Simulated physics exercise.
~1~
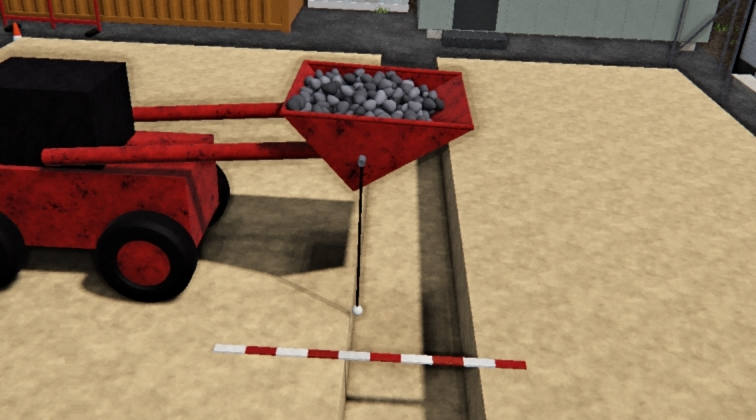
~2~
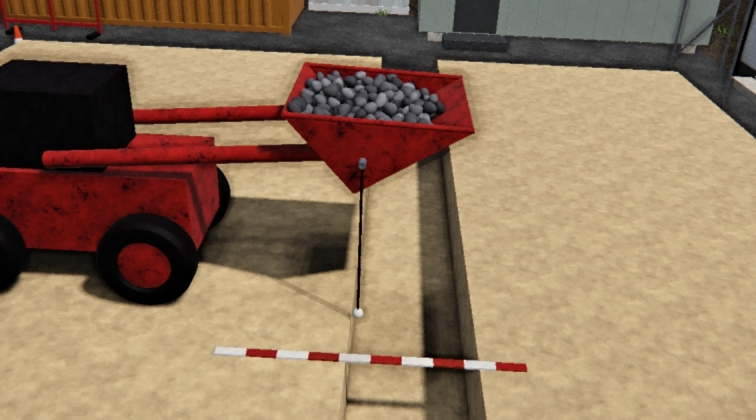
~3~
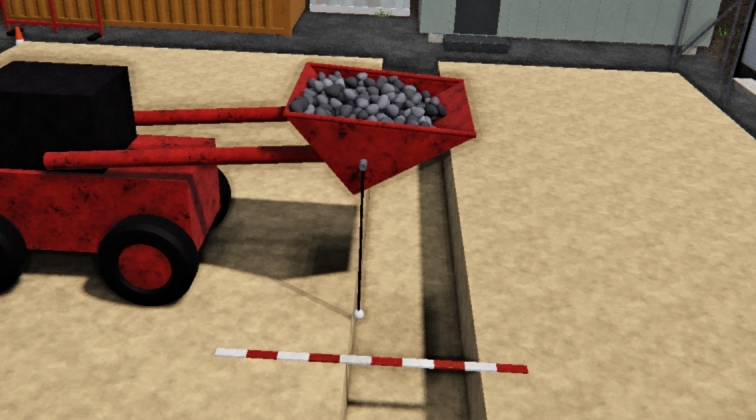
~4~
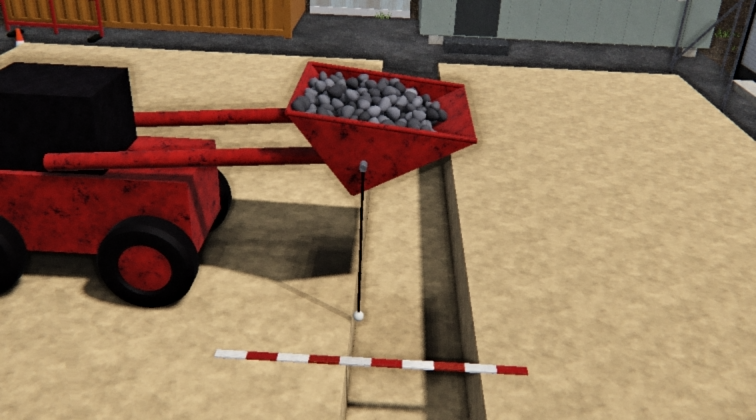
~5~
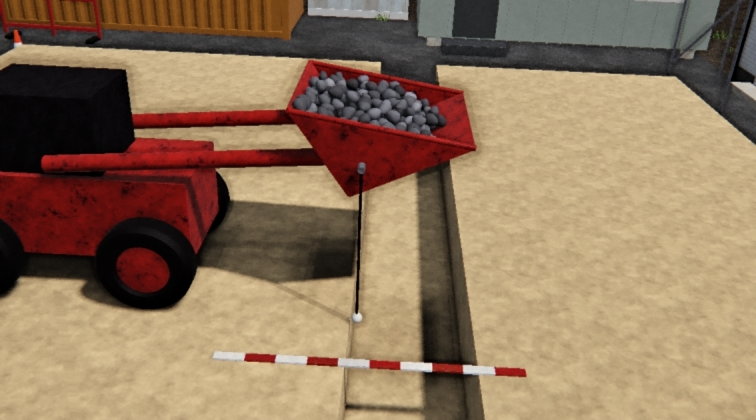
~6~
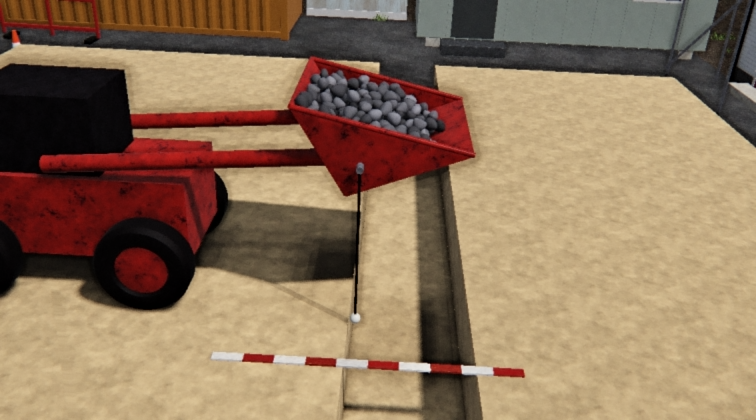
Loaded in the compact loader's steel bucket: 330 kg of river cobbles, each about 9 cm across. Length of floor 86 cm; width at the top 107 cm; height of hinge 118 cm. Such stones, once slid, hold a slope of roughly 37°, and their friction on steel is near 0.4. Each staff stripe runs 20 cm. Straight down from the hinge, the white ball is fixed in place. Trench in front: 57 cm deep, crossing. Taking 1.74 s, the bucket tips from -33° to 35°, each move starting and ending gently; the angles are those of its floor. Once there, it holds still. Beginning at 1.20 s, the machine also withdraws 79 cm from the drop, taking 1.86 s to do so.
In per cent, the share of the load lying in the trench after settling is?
Near 80 per cent of it.
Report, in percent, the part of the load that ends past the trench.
Near 20 in a hundred.
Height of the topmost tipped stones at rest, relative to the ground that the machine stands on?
About 14 cm above it.
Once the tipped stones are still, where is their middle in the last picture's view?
I'd put it close to (435, 331).
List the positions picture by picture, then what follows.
The bucket is at -33°, its lip at (474, 128); the top of the load is at (346, 83), in the first frame.
Lip at (474, 131), floor tilted -32°, highest stones at (347, 85), in the second frame.
The bucket is at -31°, its lip at (476, 135); the top of the load is at (348, 86), in the third frame.
The bucket is at -29°, its lip at (477, 141); the top of the load is at (344, 86), in the fourth frame.
Lip at (476, 148), floor tilted -26°, highest stones at (336, 85), in the fifth frame.
The bucket is at -22°, its lip at (475, 156); the top of the load is at (337, 83), in the sixth frame.
A little later the floor is at 24°; 98 % in the bucket, 2 % in the trench; the foremost stones are at (451, 201).
Then the floor is at 35°; 22 % in the bucket, 63 % in the trench, 15 % past the trench; the foremost stones are at (518, 280).
Later still the floor is at 35°; 0 % in the bucket, 78 % in the trench, 22 % past the trench; the foremost stones are at (619, 296).
In the end the floor is at 35°; 0 % in the bucket, 78 % in the trench, 22 % past the trench; the foremost stones are at (619, 296).
